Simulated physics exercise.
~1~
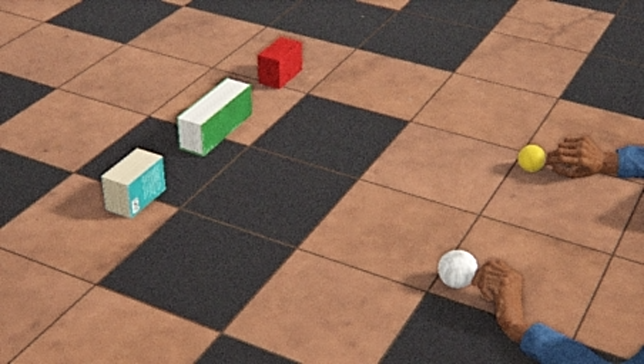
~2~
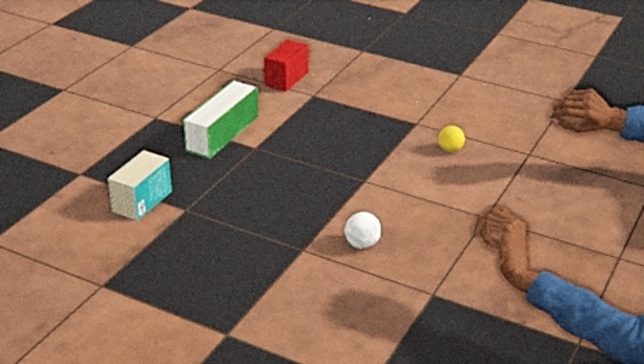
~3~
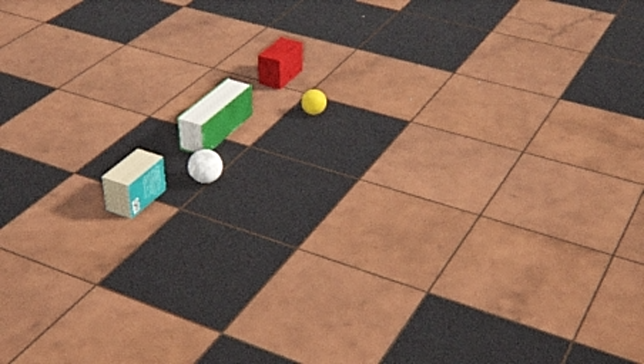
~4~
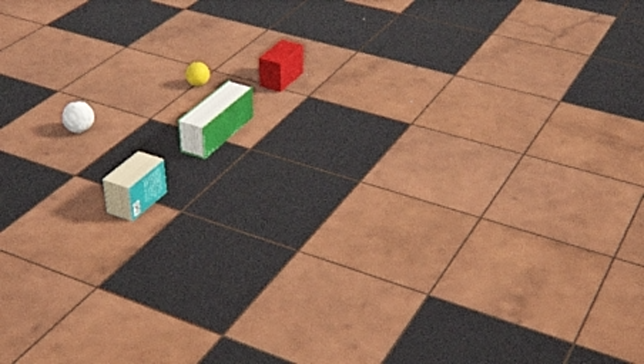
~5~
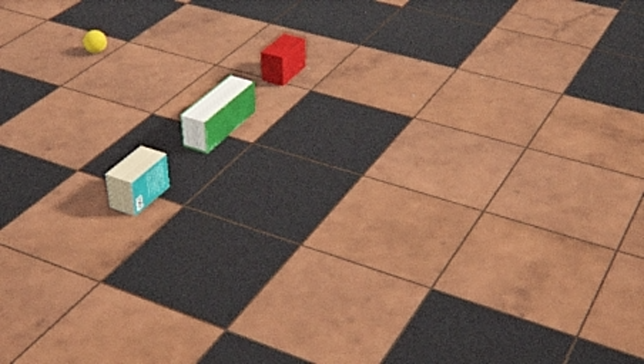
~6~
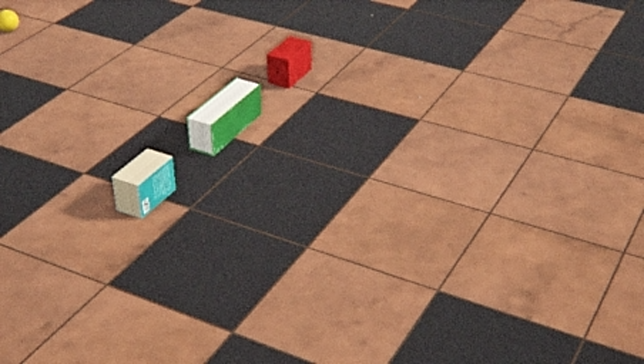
A white ball and a small yellow one rolled left from two hands across a checkered floor, each slipping through a gap in a row of three blocks, and the white one left view before the yellow one neared the far left corner.
